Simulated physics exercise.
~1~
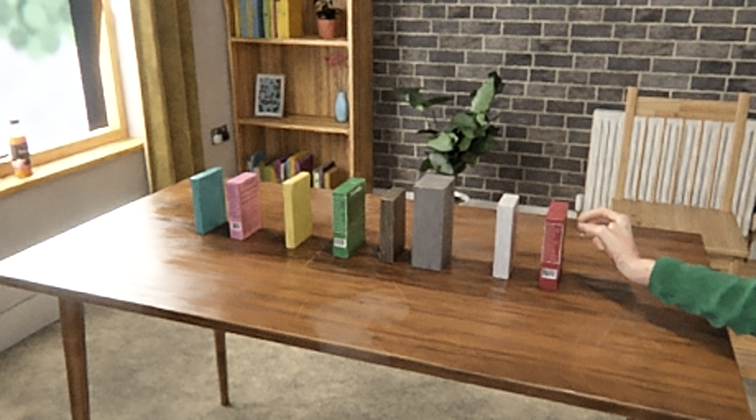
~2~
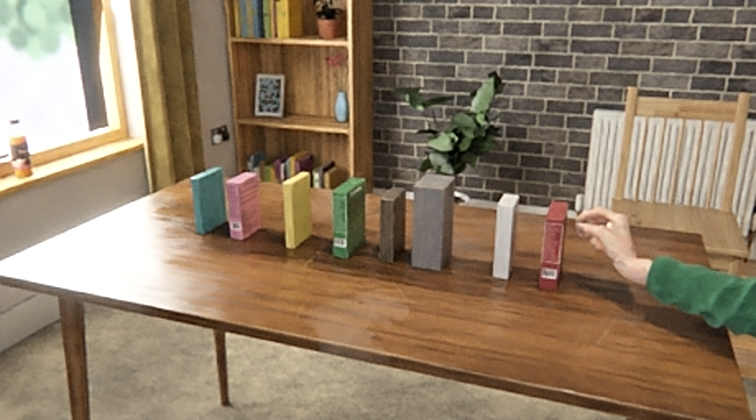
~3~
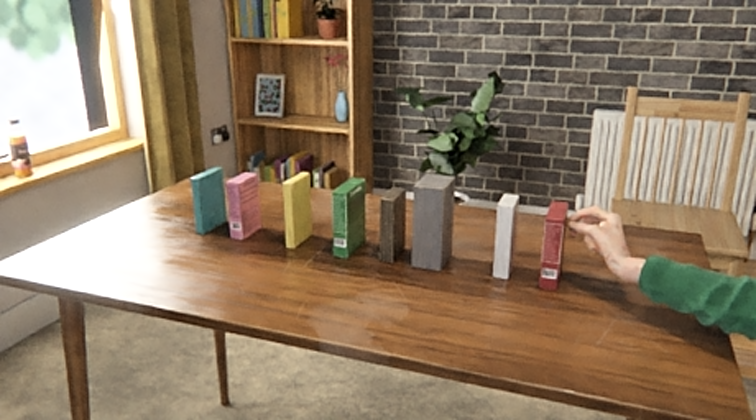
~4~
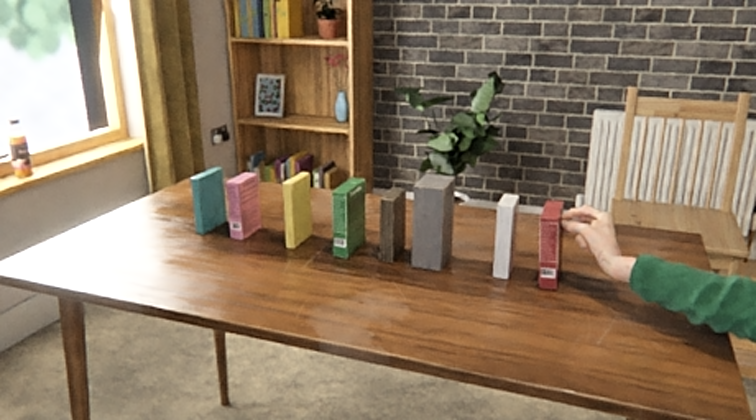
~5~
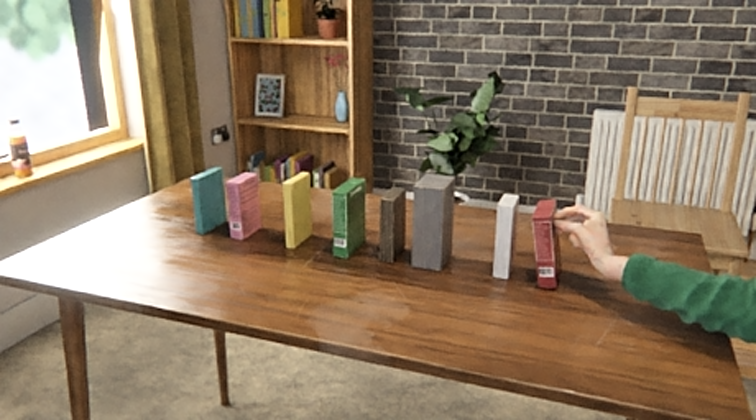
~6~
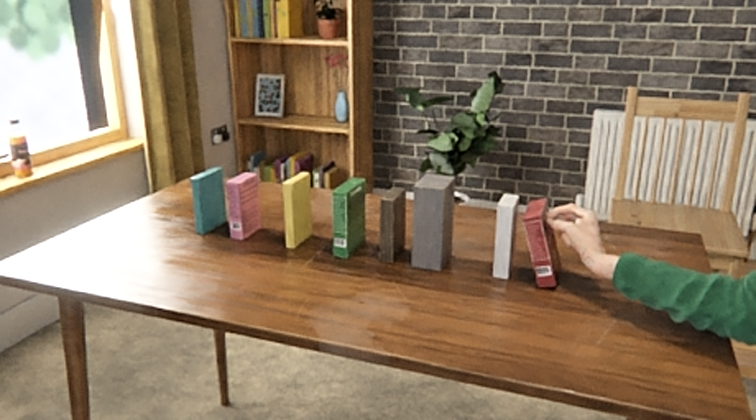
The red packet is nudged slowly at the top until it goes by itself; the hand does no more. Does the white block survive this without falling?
No: Over.
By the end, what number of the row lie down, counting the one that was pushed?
That makes 8 altogether.
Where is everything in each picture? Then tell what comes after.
In the first frame, white block (506, 237); black board (393, 224).
In the second frame, pink packet (245, 205); grey block (433, 222).
In the third frame, green packet (350, 217); black board (393, 224).
In the fourth frame, red packet 4° over; yellow board (298, 210); pink packet (245, 205).
In the fifth frame, red packet 10° over; grey block (433, 221); green packet (350, 217).
In the sixth frame, red packet 17° over; white block (506, 237); black board (393, 224).
Then, 0.70 s later than the last frame, red packet 67° over; white block tilted by 64° near (471, 245); grey block tilted by 24°; black board tilted by 10°.
Then, 1.10 s later than the last frame, red packet 68° over; white block on its side near (462, 258); grey block tilted by 71°; green packet on its side.
Then, 1.30 s later than the last frame, red packet 73° over; white block on its side near (463, 258); pink packet on its side; yellow board on its side.
When it is over, lying over on the table, black board, white block, yellow board, pink packet, grey block and green packet. End places, in pixels of the last picture, white block near (463, 258).
